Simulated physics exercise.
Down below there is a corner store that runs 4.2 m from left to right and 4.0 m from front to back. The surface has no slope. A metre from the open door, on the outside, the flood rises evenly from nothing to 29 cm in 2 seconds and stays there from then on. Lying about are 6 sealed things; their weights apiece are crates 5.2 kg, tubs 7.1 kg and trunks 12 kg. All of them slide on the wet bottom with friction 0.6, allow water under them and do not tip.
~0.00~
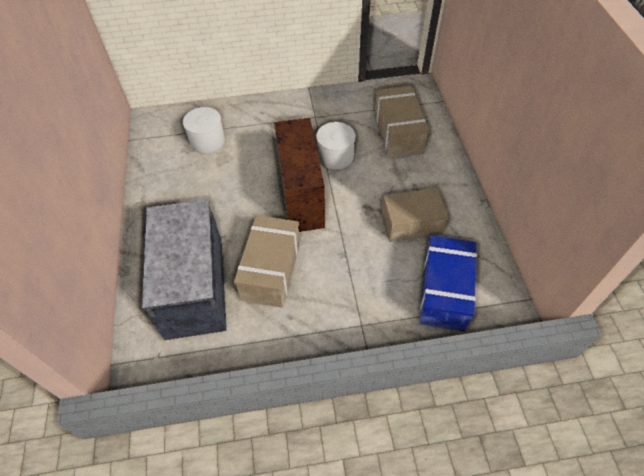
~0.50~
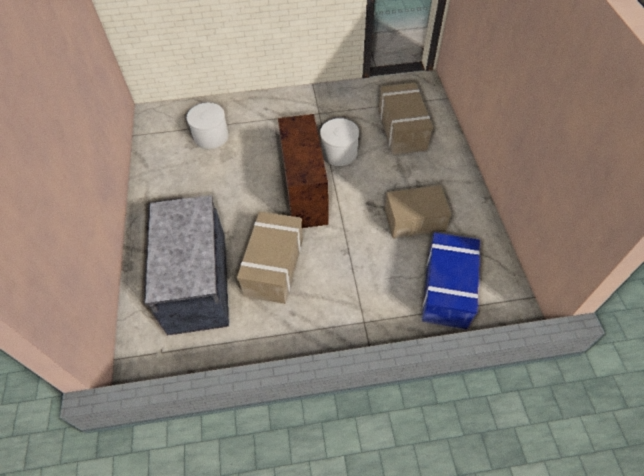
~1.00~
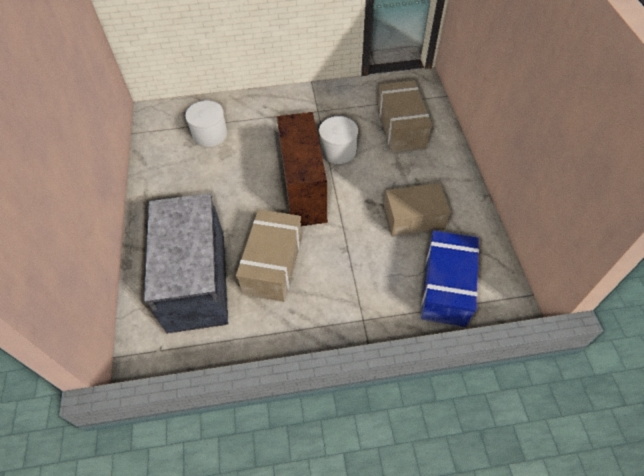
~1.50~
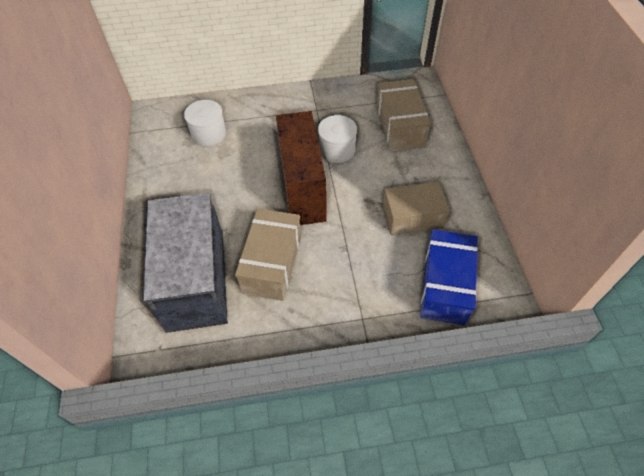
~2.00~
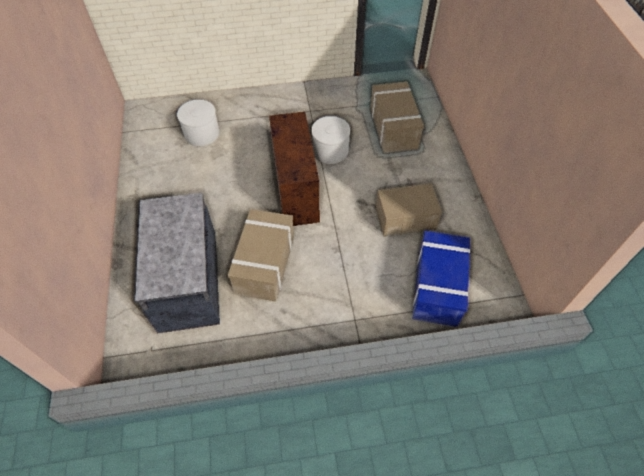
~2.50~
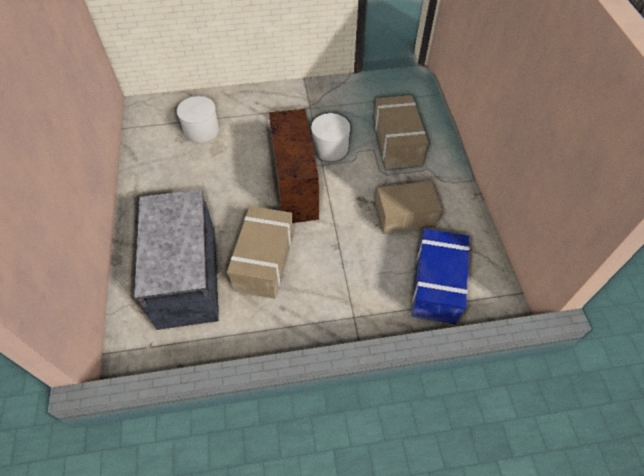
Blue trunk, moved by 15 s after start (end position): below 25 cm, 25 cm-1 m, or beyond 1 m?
Beyond 1 m.
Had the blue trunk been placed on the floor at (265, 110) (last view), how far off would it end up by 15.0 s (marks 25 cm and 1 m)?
Answer: It covers a big distance.
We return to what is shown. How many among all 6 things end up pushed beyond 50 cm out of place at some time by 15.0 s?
The number is 6.
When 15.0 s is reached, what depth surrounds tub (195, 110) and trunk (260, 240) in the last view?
13 and 15 cm.
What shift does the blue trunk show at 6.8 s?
I'd guess some 200 cm by then.
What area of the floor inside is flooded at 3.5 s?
7.5 m2.
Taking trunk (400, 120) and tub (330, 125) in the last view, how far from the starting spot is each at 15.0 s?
The first is 250 cm from its start, the second 100 cm.
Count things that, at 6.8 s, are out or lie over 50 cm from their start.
At that moment it comes to 4.
After 3.5 s the blue trunk is near (444, 274), 0.1 m from its start, aground; 3 afloat.
After 6.8 s the blue trunk is near (231, 312), 2.0 m from its start, afloat; 3 afloat.
After 11.0 s the blue trunk is near (230, 308), 2.0 m from its start, afloat; 6 afloat.
After 15.0 s the blue trunk is near (234, 292), 2.0 m from its start, afloat; 6 afloat.
